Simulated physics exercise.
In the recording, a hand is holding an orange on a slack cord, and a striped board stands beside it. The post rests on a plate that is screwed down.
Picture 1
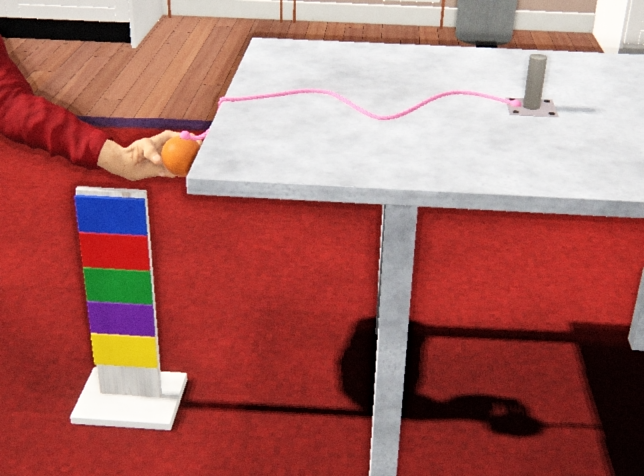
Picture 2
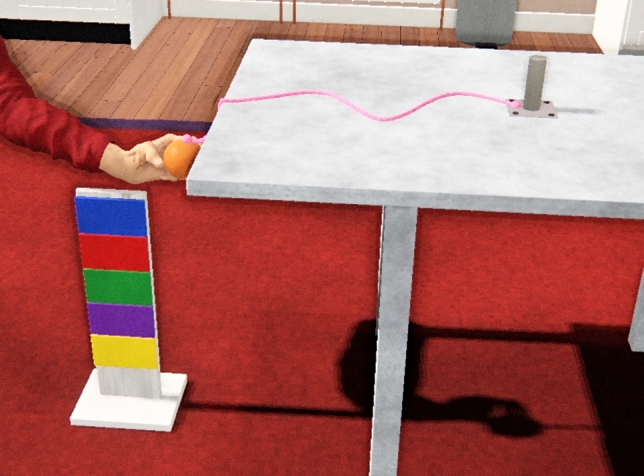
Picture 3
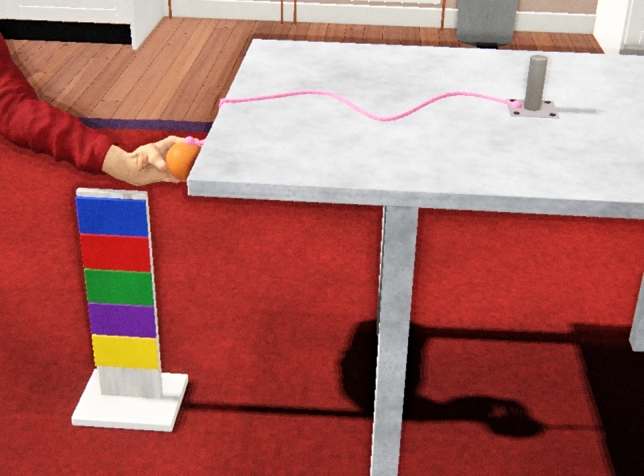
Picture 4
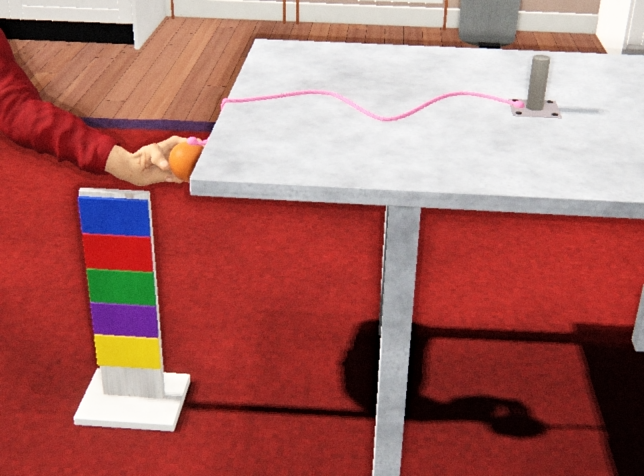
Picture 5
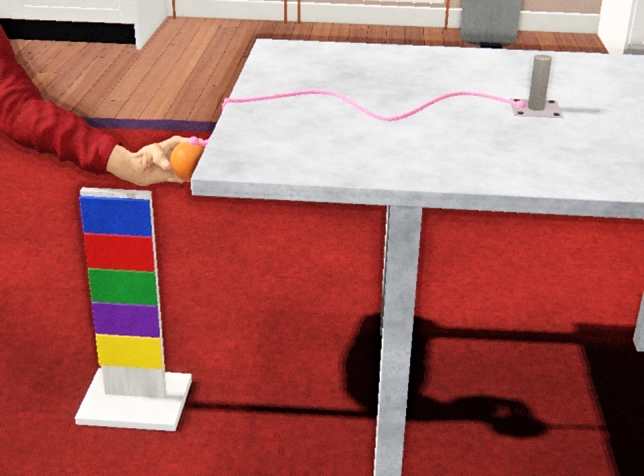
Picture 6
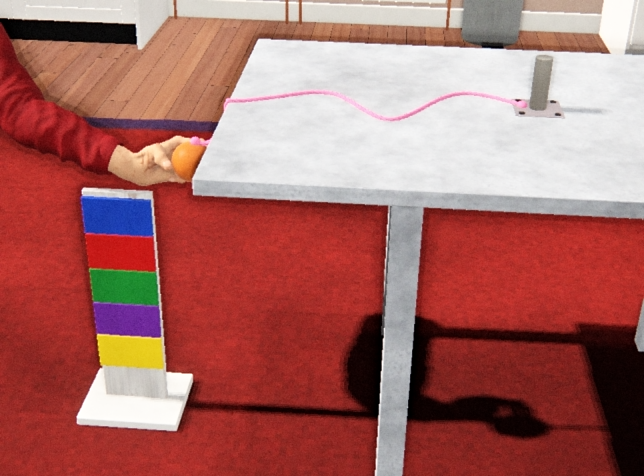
We see a hand holding an orange ball at the left edge of a grey table, a slack pink cord running across to a post, and a striped board standing below; the hand and objects stay almost completely still.
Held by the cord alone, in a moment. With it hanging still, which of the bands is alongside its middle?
The band alongside its middle is red.
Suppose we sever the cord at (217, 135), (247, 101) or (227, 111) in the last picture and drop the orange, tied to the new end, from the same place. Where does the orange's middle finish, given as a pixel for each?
Respectively (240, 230), (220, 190) and (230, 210).
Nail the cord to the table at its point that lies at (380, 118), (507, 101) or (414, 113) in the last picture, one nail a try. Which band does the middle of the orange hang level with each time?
Taking the three tries in turn, you'd get blue, red and blue.
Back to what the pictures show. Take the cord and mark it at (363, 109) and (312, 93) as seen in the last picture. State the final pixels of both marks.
At (306, 103) for the first, at (232, 103) for the second.
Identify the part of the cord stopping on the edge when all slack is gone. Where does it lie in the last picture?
Check around (305, 93) - that's where it is.
Early on, orange near (261, 253); level with red.
Midway, orange near (217, 253); level with red.
Finally, orange near (227, 254); level with red. Its middle rests at the red band.
